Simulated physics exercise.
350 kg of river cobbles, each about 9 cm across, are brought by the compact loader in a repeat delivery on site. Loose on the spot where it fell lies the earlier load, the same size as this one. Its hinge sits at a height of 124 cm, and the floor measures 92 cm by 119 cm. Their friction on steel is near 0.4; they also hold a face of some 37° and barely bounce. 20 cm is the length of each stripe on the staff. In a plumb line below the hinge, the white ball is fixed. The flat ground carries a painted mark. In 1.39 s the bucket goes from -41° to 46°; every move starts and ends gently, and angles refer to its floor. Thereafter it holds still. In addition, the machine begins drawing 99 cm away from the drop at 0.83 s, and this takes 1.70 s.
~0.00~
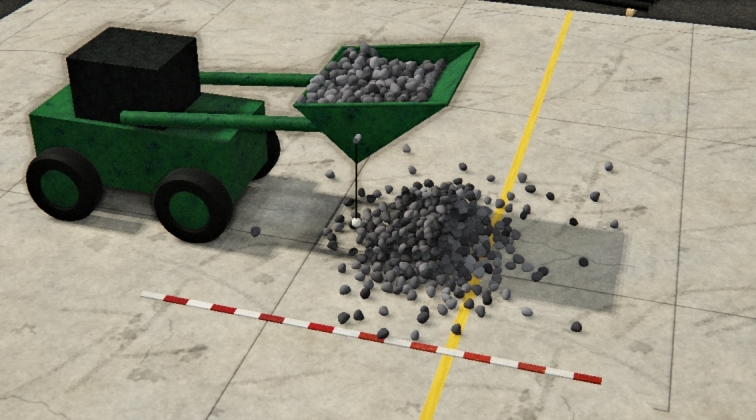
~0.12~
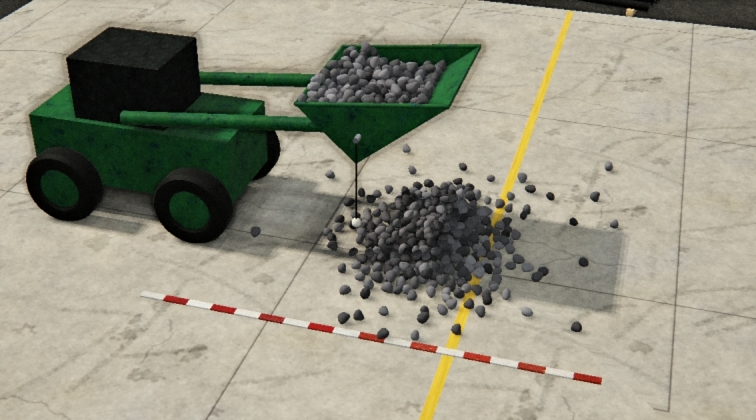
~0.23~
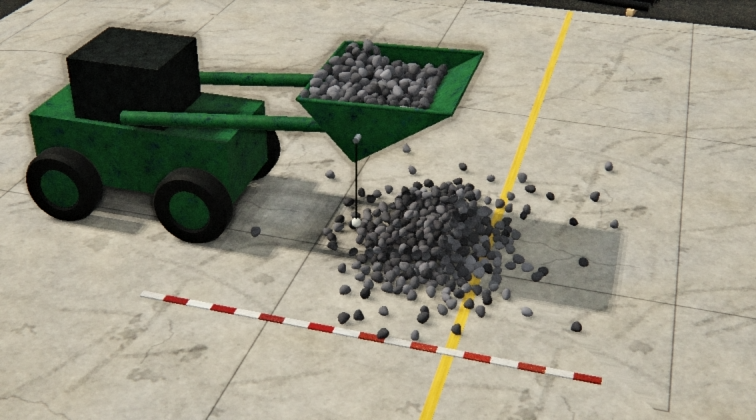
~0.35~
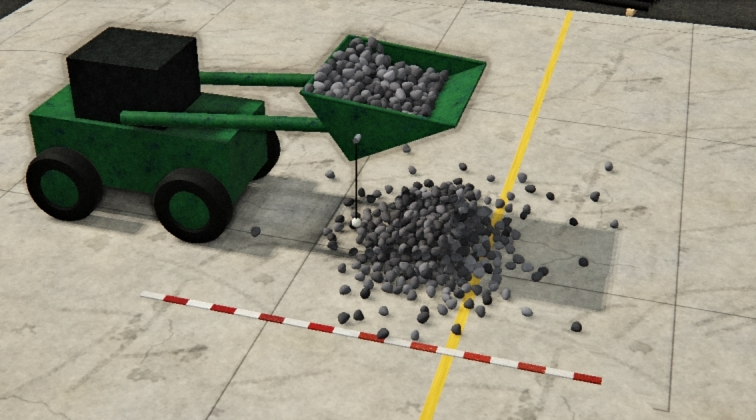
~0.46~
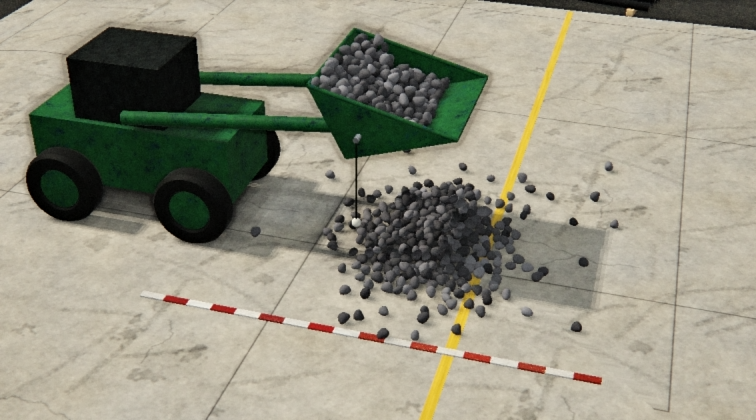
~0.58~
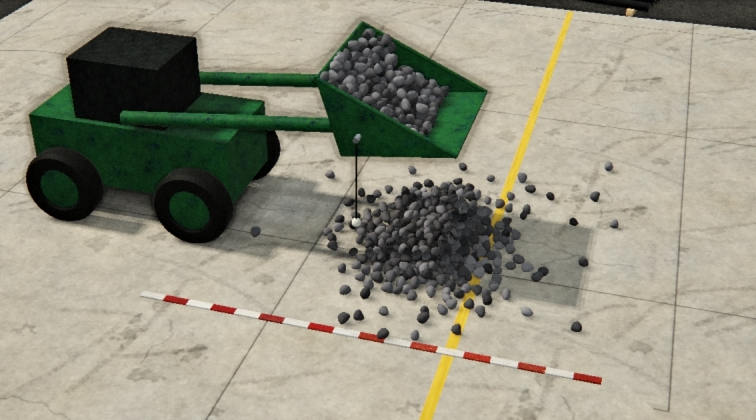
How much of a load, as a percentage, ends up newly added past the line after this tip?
23 %.
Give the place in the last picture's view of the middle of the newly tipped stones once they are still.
They settle centred around (440, 231).
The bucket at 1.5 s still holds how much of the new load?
Around 15 per cent of the load is still inside.
After 1.0 s the floor is at 32°; in per cent of one load, 100 in the bucket, 88 short of the line, 12 past the line; the foremost stones are at (580, 240).
After 1.5 s the floor is at 46°; in per cent of one load, 16 in the bucket, 170 short of the line, 14 past the line; the foremost stones are at (580, 240).
After 3.0 s the floor is at 46°; in per cent of one load, 0 in the bucket, 165 short of the line, 35 past the line; the foremost stones are at (609, 261).
After 5.6 s the floor is at 46°; in per cent of one load, 0 in the bucket, 165 short of the line, 35 past the line; the foremost stones are at (609, 261). Net gain past the line, 23.
